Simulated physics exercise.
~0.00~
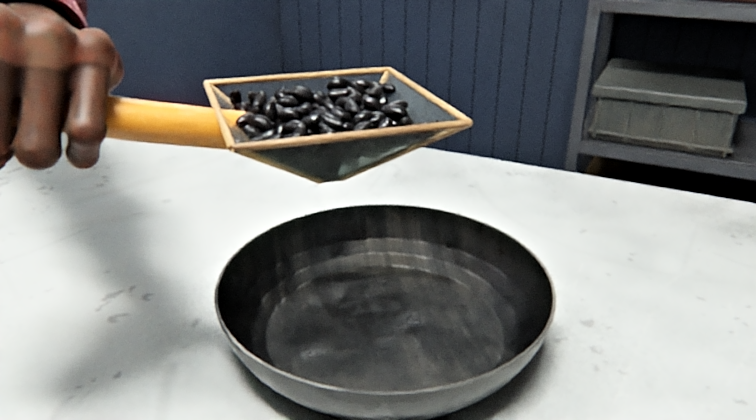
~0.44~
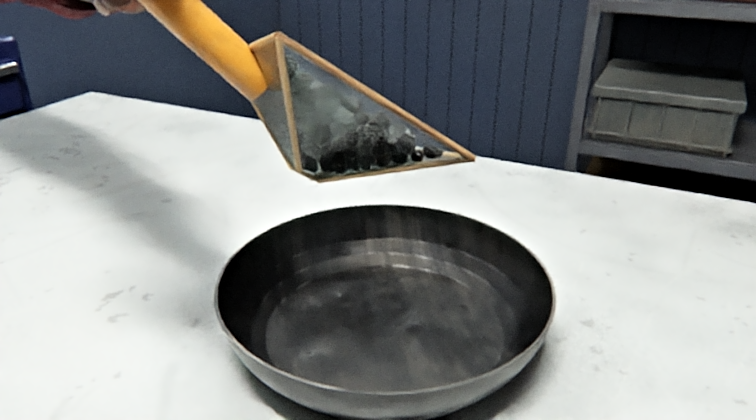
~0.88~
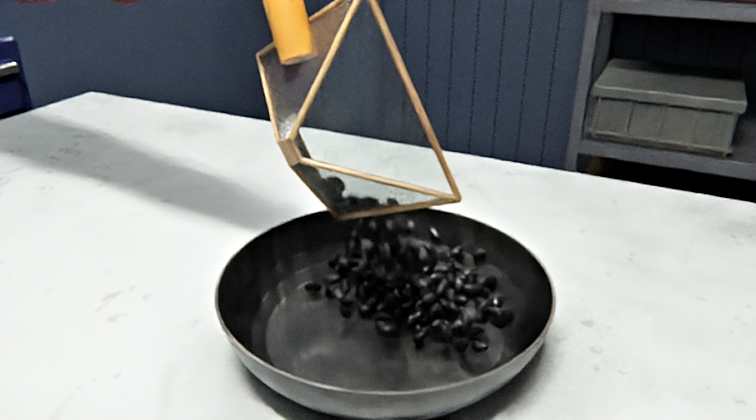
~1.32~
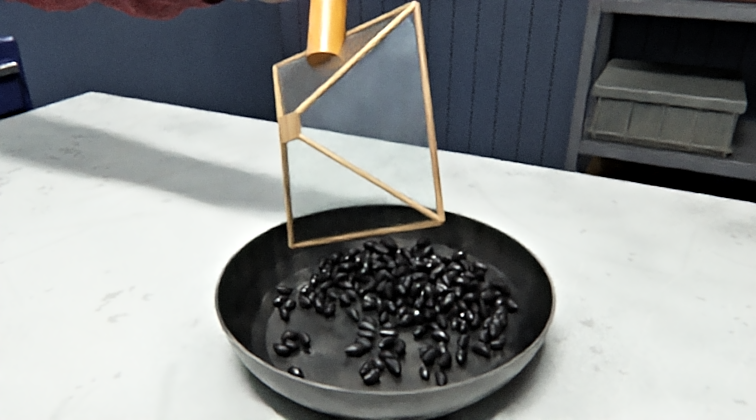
At the start, a worker's hand at the left holds a scoop with an orange handle, heaped with glossy black beans, above an empty dark round pan on a pale tabletop. The hand tips the scoop steeply toward the right, and the beans slide down to its lower edge while the pan stays empty. As the scoop turns further, most of the beans tumble out in a dense cluster into the pan. The scoop finally tilts past upright and hangs empty over the back of the pan, with the beans spread loosely across the bottom.
